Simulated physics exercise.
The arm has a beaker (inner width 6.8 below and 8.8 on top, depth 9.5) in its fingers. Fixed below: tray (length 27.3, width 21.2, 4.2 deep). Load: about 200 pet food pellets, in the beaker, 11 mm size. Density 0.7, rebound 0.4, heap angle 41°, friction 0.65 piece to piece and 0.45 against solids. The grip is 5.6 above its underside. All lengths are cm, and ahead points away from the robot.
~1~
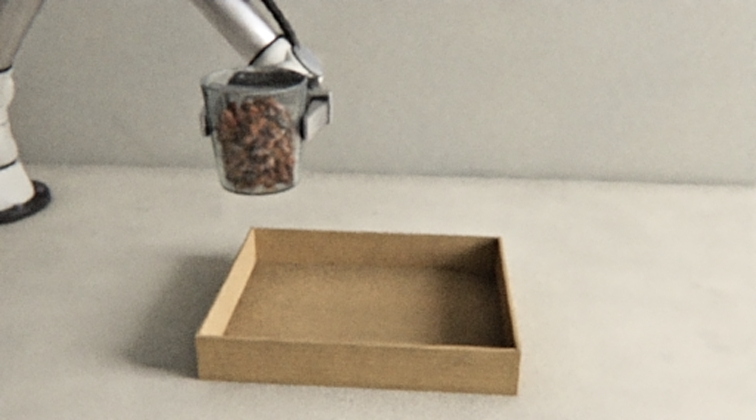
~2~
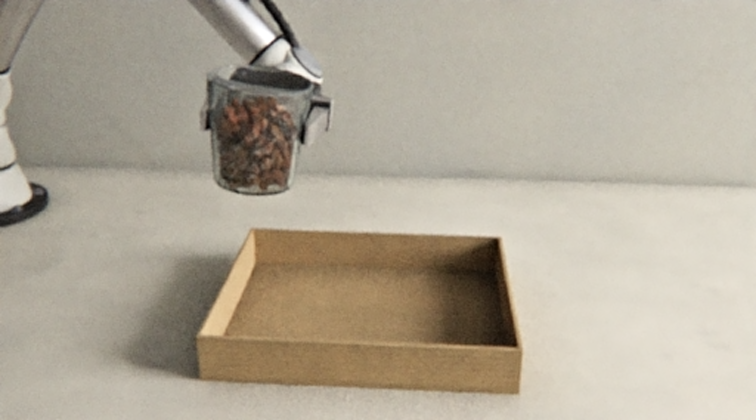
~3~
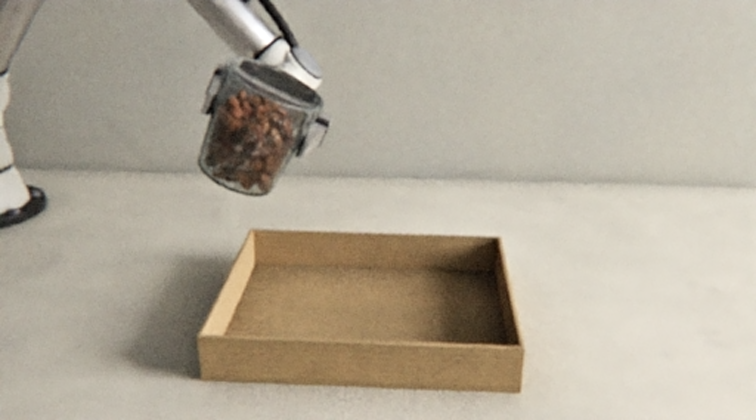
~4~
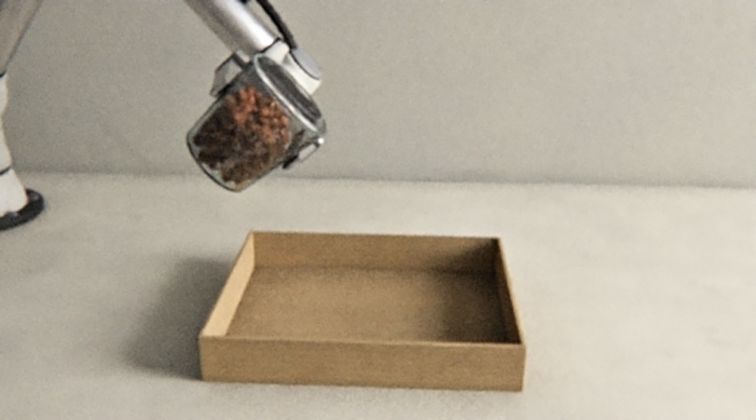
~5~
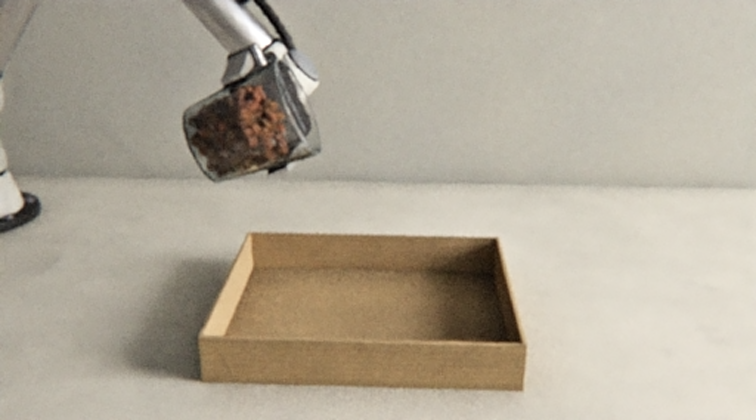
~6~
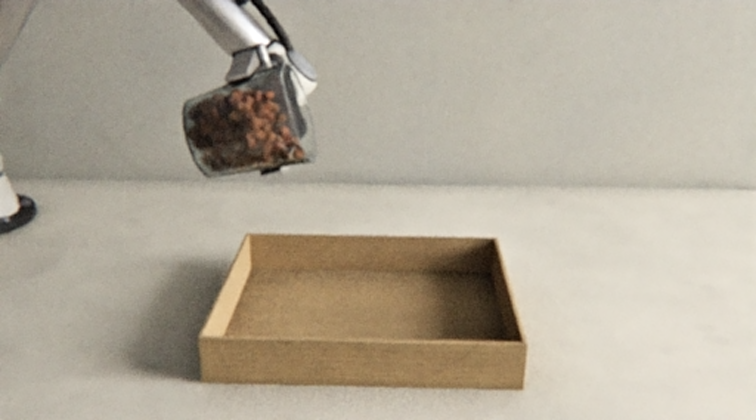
A pale tabletop against a plain grey wall is seen from the front and slightly above by a camera that stays still. A silver and white robot arm at the upper left holds a clear beaker of reddish-brown pellets above an empty, shallow tan tray. The arm tilts the beaker steadily to the right until it lies nearly on its side, and the pellets shift toward its rim.
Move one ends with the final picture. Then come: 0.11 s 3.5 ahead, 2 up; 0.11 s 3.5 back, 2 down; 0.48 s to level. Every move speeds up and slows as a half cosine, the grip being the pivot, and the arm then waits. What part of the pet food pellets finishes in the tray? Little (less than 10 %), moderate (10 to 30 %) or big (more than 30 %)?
Answer: Big; more than 30 % of the pet food pellets finish in the tray.
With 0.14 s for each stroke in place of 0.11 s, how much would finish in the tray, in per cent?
Then about 20 per cent.
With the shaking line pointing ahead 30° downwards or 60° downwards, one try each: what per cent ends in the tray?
About 10 and 5 per cent.
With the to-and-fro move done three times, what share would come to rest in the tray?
In that case some 75 per cent.
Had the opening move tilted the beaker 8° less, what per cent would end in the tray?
Then about 30 per cent.
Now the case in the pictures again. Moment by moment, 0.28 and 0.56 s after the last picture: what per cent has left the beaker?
About 45, 50.
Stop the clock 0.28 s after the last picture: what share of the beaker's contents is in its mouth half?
Some 75 per cent.
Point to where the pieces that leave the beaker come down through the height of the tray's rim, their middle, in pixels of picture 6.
Near (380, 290).
Then, 0.28 s after the last picture, tilted 71° forward, highest piece 22 above the table; 110 in the beaker, 10 in the tray, 75 in flight or on a rim.
Then, 0.56 s after the last picture, tilted 14° forward, highest piece 23 above the table; 97 in the beaker, 97 in the tray, 1 in flight or on a rim.
Then, 0.90 s after the last picture, level, highest piece 20 above the table; 98 in the tray, 97 in the beaker.
Then, 1.95 s after the last picture, level, highest piece 20 above the table; 98 in the tray, 97 in the beaker.
Final count, 98 in the tray, 97 in the beaker. That is 50 % in the tray.
